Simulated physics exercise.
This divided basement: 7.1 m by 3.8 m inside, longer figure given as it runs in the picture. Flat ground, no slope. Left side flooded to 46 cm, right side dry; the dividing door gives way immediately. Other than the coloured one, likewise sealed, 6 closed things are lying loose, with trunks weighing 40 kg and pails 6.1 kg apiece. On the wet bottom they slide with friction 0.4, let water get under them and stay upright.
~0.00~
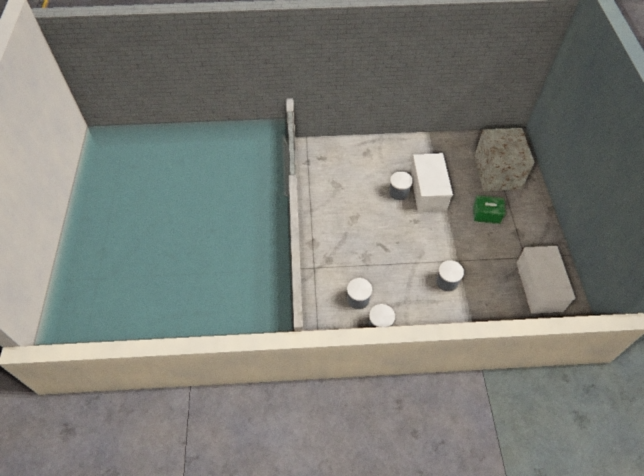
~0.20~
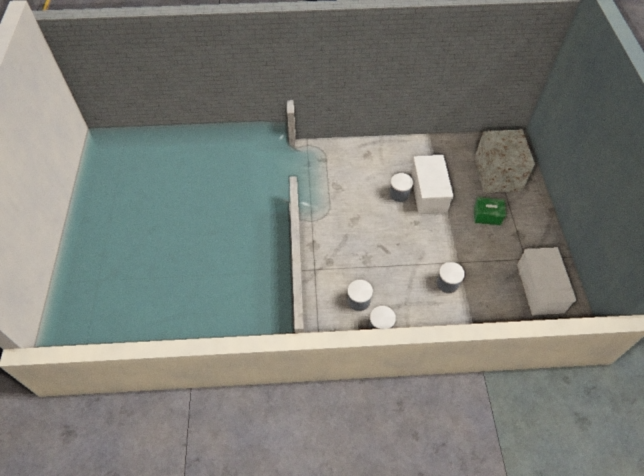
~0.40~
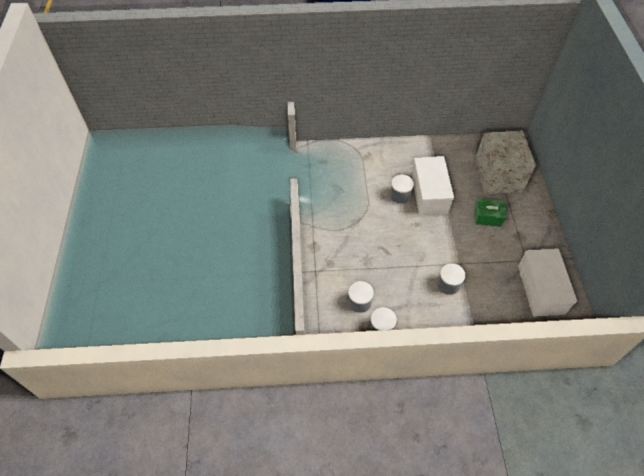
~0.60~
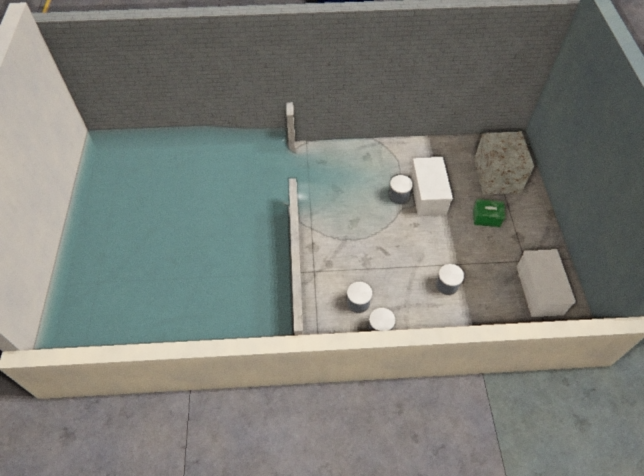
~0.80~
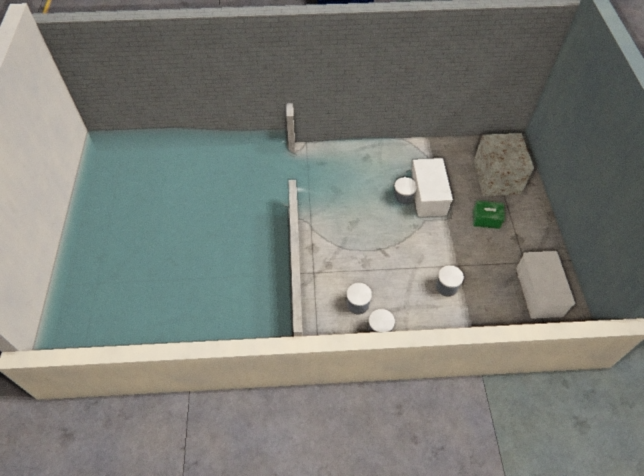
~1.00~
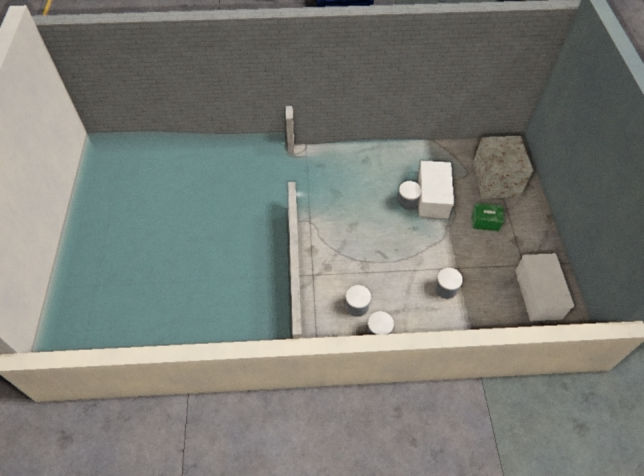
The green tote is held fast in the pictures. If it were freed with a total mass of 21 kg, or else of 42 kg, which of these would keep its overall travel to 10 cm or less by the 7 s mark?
Neither total does.
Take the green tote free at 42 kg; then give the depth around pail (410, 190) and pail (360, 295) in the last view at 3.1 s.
Around 9 cm and 0 cm.
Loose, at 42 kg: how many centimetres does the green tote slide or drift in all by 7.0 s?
Total path: Around 30 cm.
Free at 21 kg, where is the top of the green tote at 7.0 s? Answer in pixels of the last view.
Estimated position: Close to (564, 307).
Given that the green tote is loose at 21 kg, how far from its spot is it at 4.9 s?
Close to 120 centimetres.
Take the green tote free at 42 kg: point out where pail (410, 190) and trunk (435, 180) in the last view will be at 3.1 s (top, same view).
About (528, 318) for the first and (470, 189) for the second.
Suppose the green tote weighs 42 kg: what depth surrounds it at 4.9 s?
Depth: Approx. 19 cm.
After 1.4 s the green tote would be 0 cm from its start with 21 kg and 0 cm from its start with 42 kg; 0 cm of water round it then.
After 3.1 s the green tote would be 38 cm from its start with 21 kg and 7 cm from its start with 42 kg; 9 cm of water round it then.
After 4.9 s the green tote would be 117 cm from its start with 21 kg and 30 cm from its start with 42 kg; 19 cm of water round it then.
After 7.0 s the green tote would be 171 cm from its start with 21 kg and 32 cm from its start with 42 kg; 19 cm of water round it then.
